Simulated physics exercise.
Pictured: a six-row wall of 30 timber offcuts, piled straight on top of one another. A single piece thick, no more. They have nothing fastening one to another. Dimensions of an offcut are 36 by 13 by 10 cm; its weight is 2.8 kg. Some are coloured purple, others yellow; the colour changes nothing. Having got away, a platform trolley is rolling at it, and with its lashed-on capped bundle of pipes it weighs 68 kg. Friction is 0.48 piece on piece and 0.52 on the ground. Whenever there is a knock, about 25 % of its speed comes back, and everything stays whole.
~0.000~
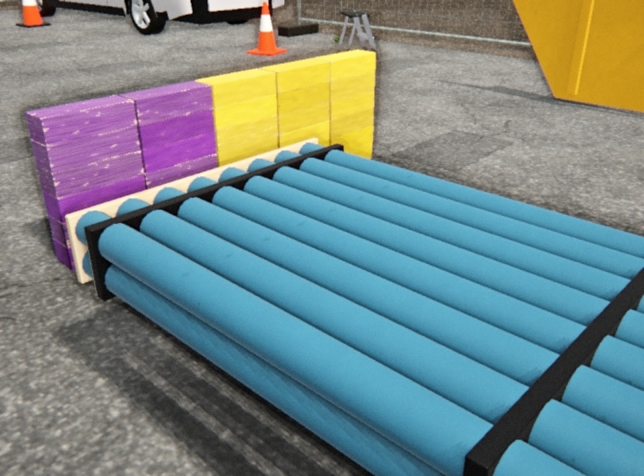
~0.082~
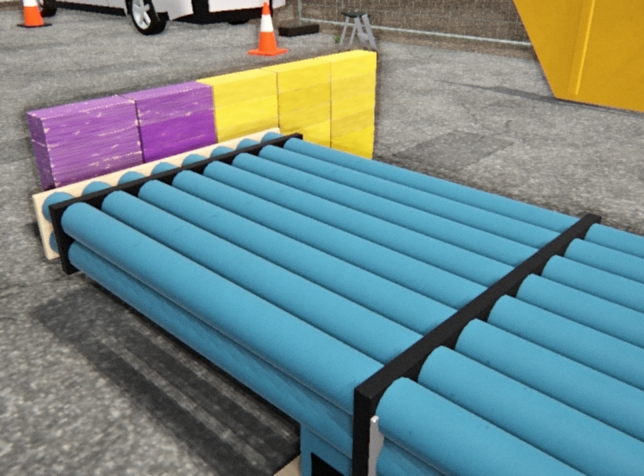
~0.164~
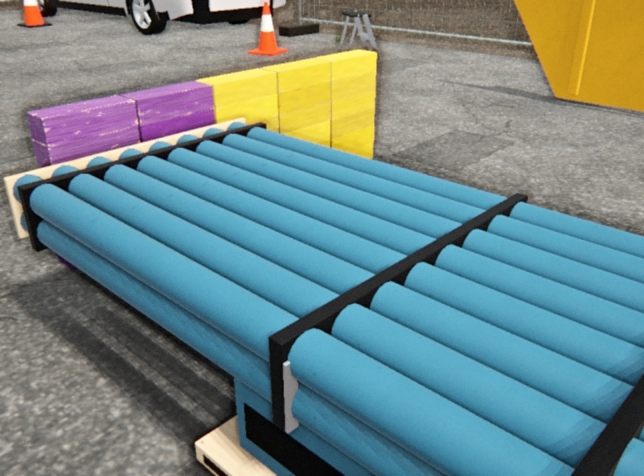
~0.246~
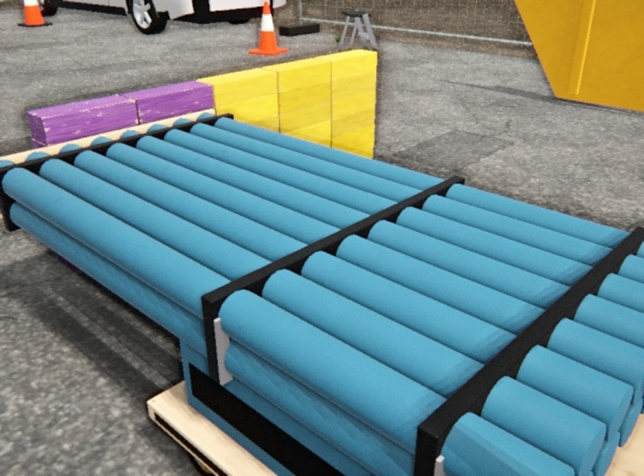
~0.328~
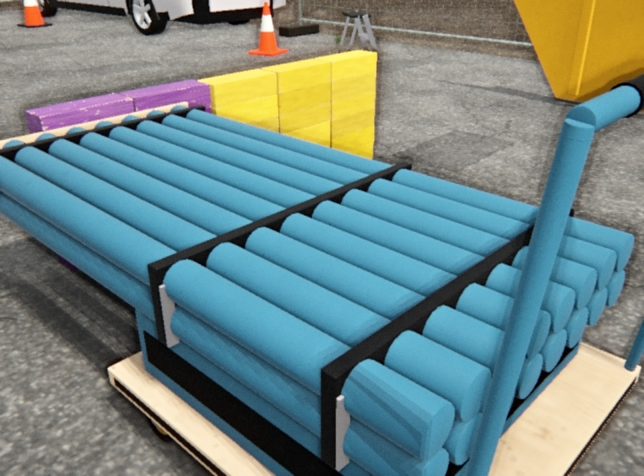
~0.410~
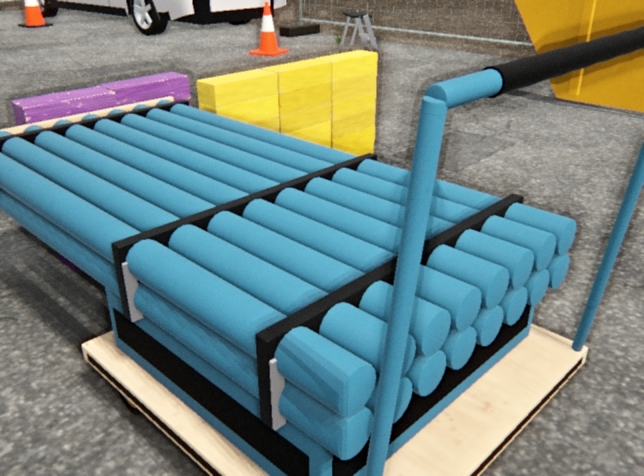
On a paved yard, a trolley stacked with long blue tubes rolled toward a low wall of purple and yellow blocks, then pushed the purple ones back while the yellow ones stayed put.
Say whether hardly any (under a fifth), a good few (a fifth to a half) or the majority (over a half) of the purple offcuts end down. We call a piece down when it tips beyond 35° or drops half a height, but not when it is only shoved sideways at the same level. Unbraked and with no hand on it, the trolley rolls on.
The majority of them end down.
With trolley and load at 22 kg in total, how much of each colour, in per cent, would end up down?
Yellow 0, purple 70 per cent.
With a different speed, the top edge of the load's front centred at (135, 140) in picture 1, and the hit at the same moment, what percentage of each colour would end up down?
You'd end up with yellow at 0 per cent down and purple at 80 per cent.
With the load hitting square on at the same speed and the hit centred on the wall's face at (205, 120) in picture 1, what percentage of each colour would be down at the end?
Down at the end: Yellow 40 percent, purple 80 percent.
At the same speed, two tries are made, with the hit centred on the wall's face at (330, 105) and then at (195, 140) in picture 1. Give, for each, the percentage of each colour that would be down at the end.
First try then second: Yellow 70 and 20, purple 0 and 80 per cent.
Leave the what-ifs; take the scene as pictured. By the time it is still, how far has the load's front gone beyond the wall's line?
Rest position: Approx. 95 centimetres beyond.
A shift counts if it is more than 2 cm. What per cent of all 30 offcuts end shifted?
It works out to 35 percent.
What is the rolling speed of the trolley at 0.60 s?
Something like 1.7 m/s, I'd say.
After 0.60 s, load 48 cm past the wall's line, still rolling; 6 of the 12 purple offcuts down (6 of 30 in all colours); top purple offcut 5° from how it stood, 22 cm lower.
After 1.00 s, load 1.09 m past the wall's line, still rolling; 6 of the 12 purple offcuts down (6 of 30 in all colours); top purple offcut on its side.
After 1.56 s, load 1.54 m past the wall's line, still rolling; 10 of the 12 purple offcuts down (10 of 30 in all colours); top purple offcut 51 cm lower.
In the end (3.8 s), load 97 cm past the wall's line, stopped; 10 of the 12 purple offcuts down (10 of 30 in all colours); top purple offcut 51 cm lower; top yellow offcut unmoved. That is 83 per cent. From the last view, middles, top purple offcut near (29, 116), top yellow offcut near (346, 65).
